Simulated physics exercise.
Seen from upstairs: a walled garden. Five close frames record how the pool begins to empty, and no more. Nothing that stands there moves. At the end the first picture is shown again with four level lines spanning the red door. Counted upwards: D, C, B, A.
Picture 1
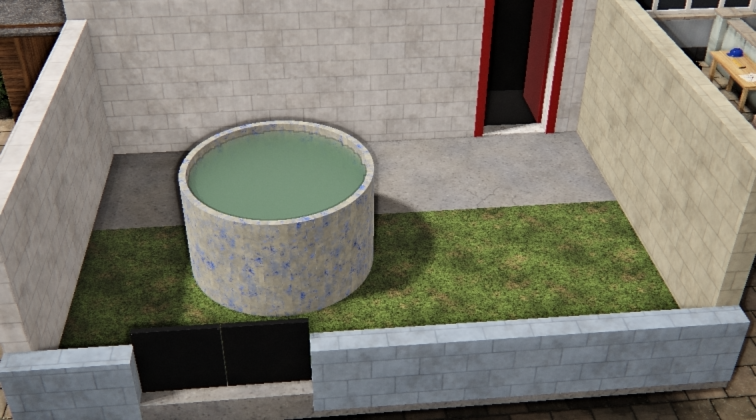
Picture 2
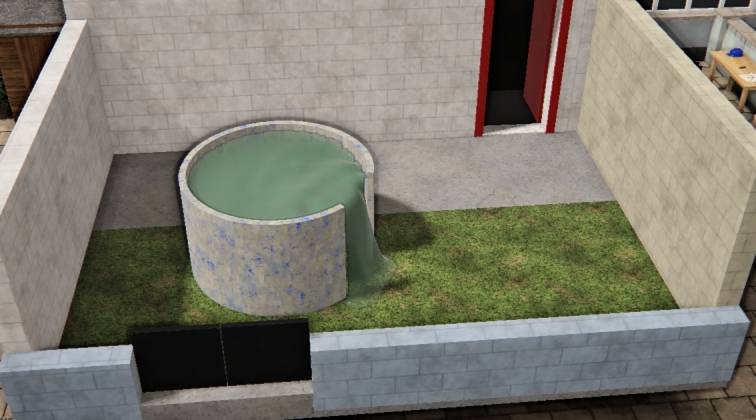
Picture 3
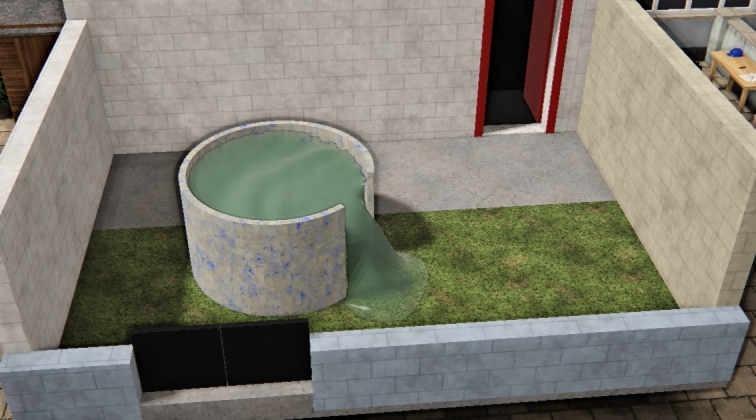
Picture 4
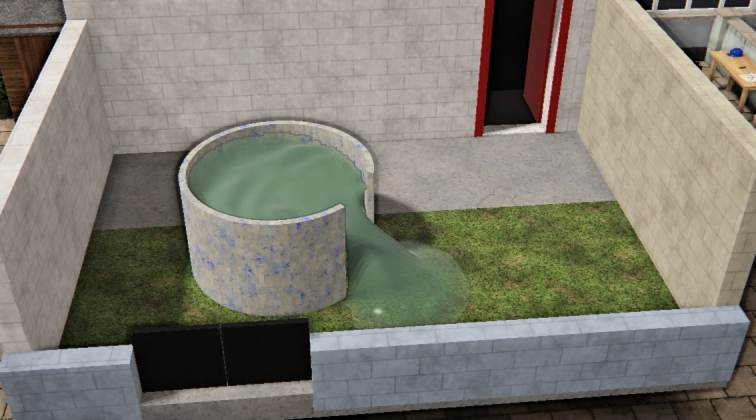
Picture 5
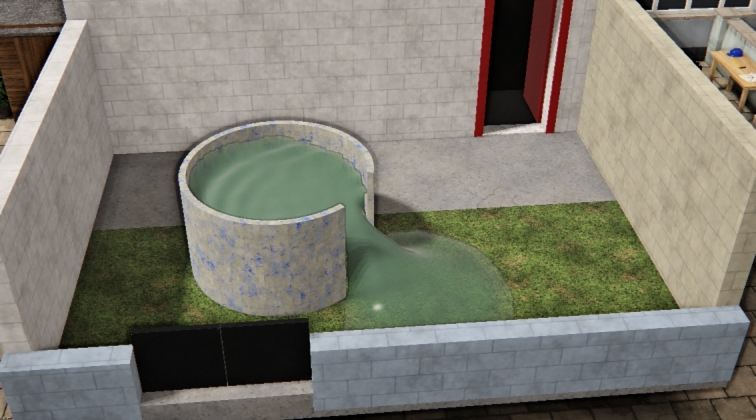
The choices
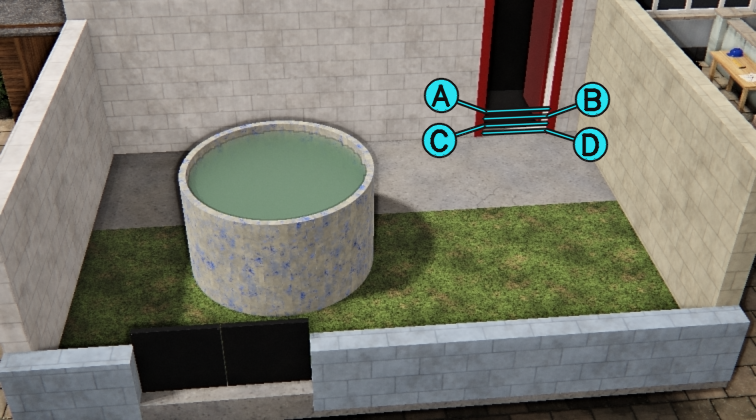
Walled garden seen from above, a round stone pool's right side opening and green water pouring out, spreading across the grass.
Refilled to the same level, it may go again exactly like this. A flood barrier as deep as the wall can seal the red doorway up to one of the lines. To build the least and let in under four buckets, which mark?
Height B just does it.
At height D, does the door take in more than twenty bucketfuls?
Yes.
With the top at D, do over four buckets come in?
Yes, it does.
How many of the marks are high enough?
Two of the four.
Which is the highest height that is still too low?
Here it is height C.
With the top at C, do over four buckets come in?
Yes, that goes wrong.
On the marked copy, A at (517, 110); B at (516, 117); C at (515, 124); D at (514, 131); from the bottom up D, C, B, A.
With A, nothing gets over.
With B, a splash gets over, under a bucket.
With C, about 9 bucketfuls get in.
With D, dozens of bucketfuls pour in.
